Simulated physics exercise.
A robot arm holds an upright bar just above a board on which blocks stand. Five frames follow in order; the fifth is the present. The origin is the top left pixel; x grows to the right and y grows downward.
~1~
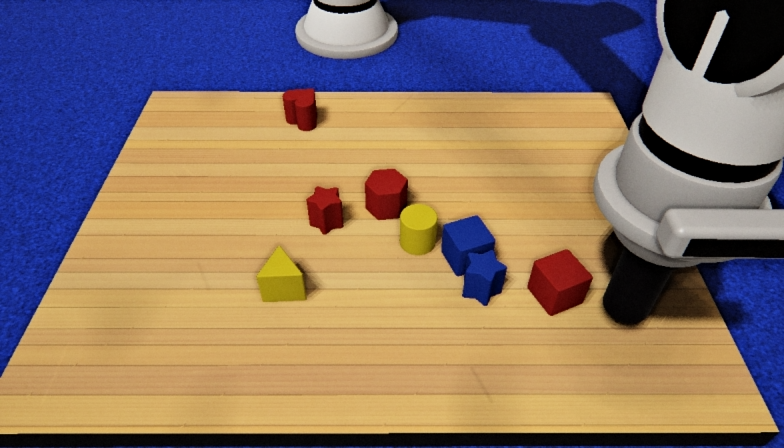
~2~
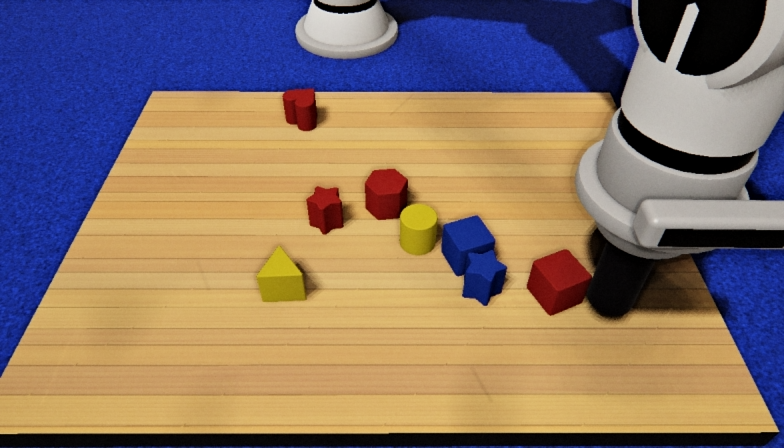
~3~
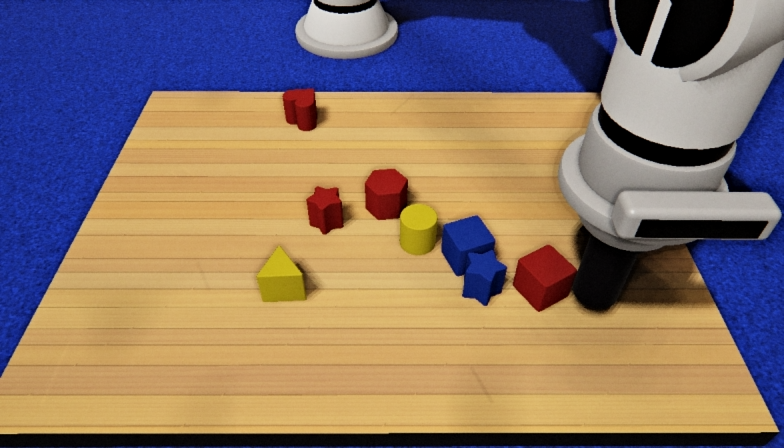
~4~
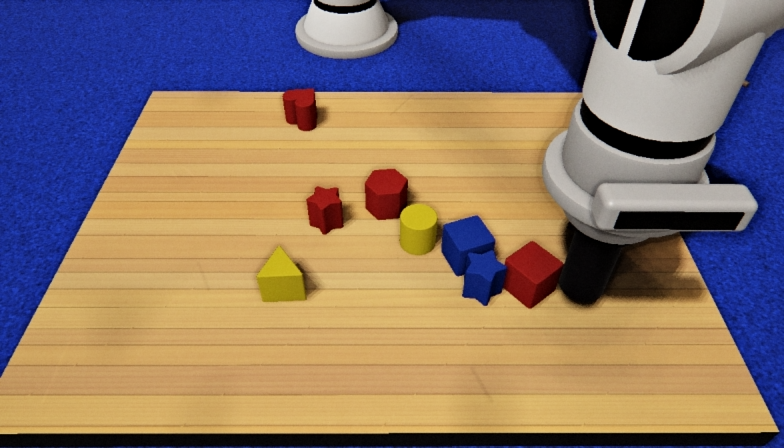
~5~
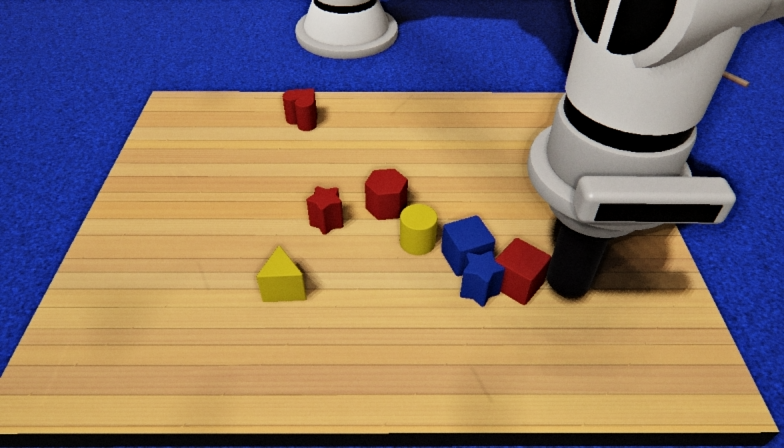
The robot arm moved its black bar a short way left across the wooden board, reaching the red cube and pushing it left, up close beside the blue star and blue cube, while the other blocks stayed put.
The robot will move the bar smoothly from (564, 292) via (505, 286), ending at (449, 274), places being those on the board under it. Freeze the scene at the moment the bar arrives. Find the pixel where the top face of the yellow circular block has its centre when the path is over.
The middle of its top is at (359, 194).
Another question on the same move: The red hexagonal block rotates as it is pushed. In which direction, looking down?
The twist is clockwise.
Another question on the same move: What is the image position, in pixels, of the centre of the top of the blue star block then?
Just about (429, 270).
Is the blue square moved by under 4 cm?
That would be a no.
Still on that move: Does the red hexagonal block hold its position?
My answer is no.
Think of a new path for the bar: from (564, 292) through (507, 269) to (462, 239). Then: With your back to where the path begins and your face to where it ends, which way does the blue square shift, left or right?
It's set to shift left.
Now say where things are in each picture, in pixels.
In the first frame, tip of the bar at (625, 306), middles of tops, red hexagonal block at (386, 181), yellow circular block at (419, 216), blue square at (469, 232), blue star block at (485, 264), red square at (564, 269).
In the second frame, bar at (609, 299), nothing pushed.
In the third frame, bar at (594, 292), red square at (548, 264).
In the fourth frame, bar at (581, 286), red square at (535, 261).
In the fifth frame, bar at (568, 280), red hexagonal block at (386, 181), yellow circular block at (419, 216), blue square at (469, 232), blue star block at (483, 264), red square at (524, 257).
The first path, step by step. One third of the way, bar at (527, 276); yellow circular block at (412, 215); blue square at (455, 225), turned 20° anticlockwise; blue star block at (468, 265), turned 25° anticlockwise; red square at (492, 242).
Two thirds of the way, bar at (487, 269); red hexagonal block at (384, 178); yellow circular block at (386, 203); blue square at (425, 214), turned 20° anticlockwise; blue star block at (450, 267), turned 45° anticlockwise; red square at (461, 231).
At the end, bar at (450, 262); red hexagonal block at (380, 173), turned 30° clockwise; yellow circular block at (359, 194); blue square at (394, 203), turned 40° anticlockwise; blue star block at (429, 270), turned 95° anticlockwise; red square at (433, 221), turned 25° clockwise.
